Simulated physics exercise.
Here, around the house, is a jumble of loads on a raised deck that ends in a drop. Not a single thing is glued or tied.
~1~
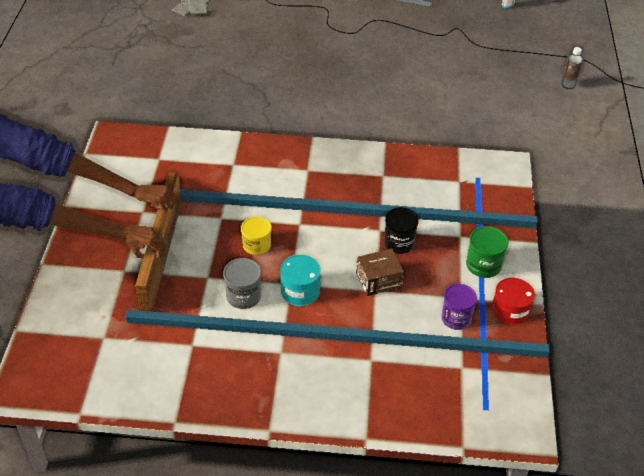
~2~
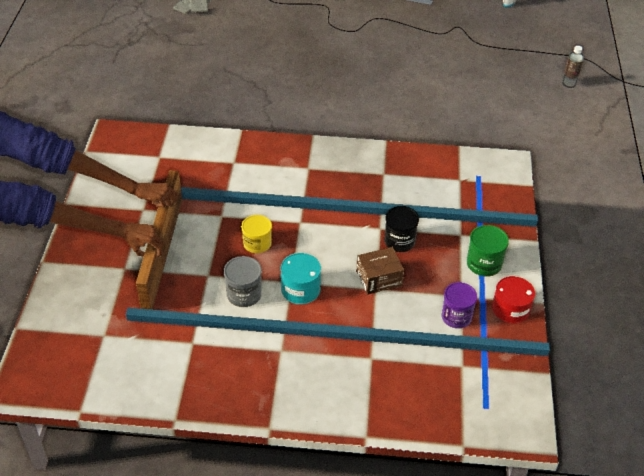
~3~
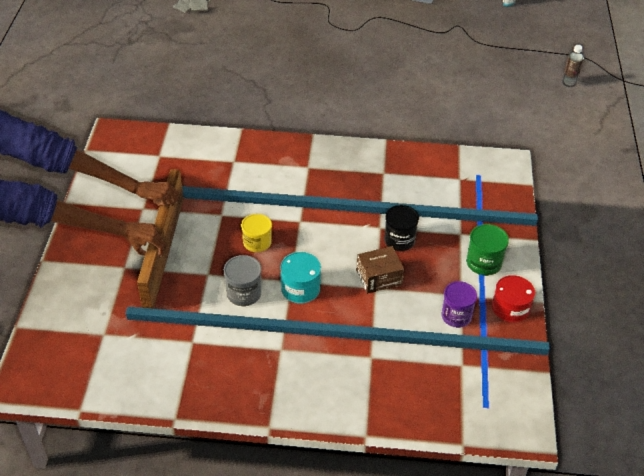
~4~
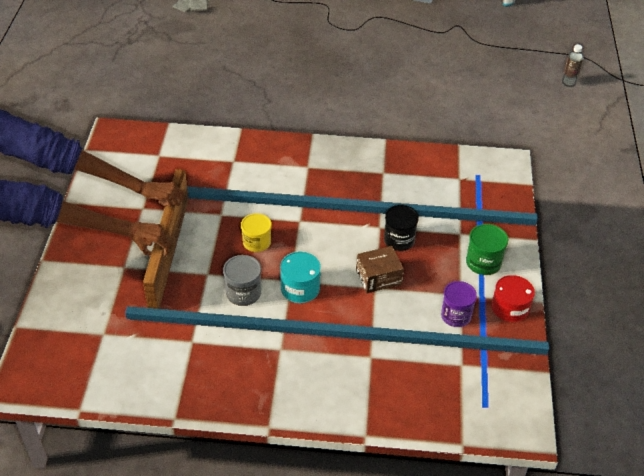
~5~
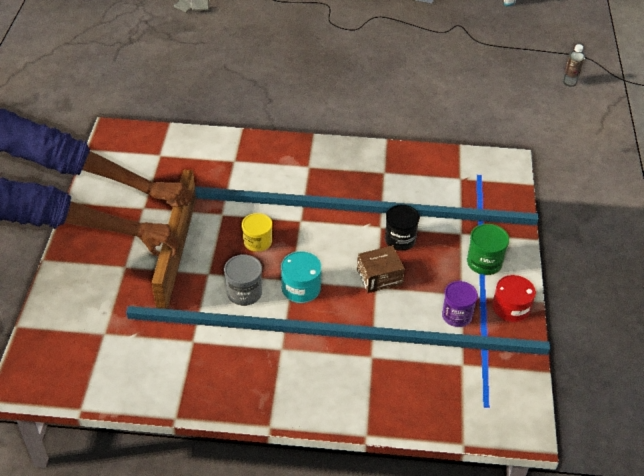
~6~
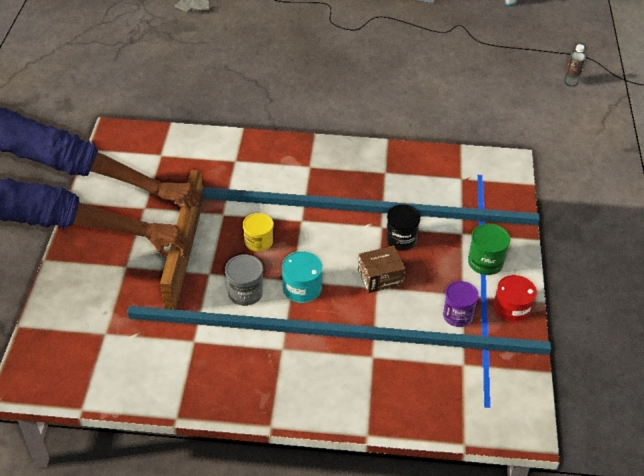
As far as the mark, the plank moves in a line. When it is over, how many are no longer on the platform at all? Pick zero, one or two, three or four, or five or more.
The answer is one or two.
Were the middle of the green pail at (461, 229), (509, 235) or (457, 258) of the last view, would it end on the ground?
Place by place, it is safe; is safe; goes off the edge.
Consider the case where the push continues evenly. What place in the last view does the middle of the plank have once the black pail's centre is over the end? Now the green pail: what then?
The middle is at (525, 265) when it's the black pail, and at (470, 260) when it's the green pail.
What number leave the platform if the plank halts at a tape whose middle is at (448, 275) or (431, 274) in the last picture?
The counts: 0 and 0.
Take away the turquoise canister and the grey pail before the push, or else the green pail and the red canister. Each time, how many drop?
You'd see 0 fallen, and 0 in the other try.
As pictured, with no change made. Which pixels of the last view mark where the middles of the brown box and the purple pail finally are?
Final positions - brown box around (531, 265), purple pail around (541, 321).
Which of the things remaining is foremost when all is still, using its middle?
The red canister is the one.
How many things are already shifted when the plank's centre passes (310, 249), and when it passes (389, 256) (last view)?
The first number is 4, the next one 5.
Early on, none off yet; red canister at rest near (515, 298); green pail at rest near (488, 250); purple pail at rest near (460, 304).
Finally, the number that fall off is one or two; lost, green pail.
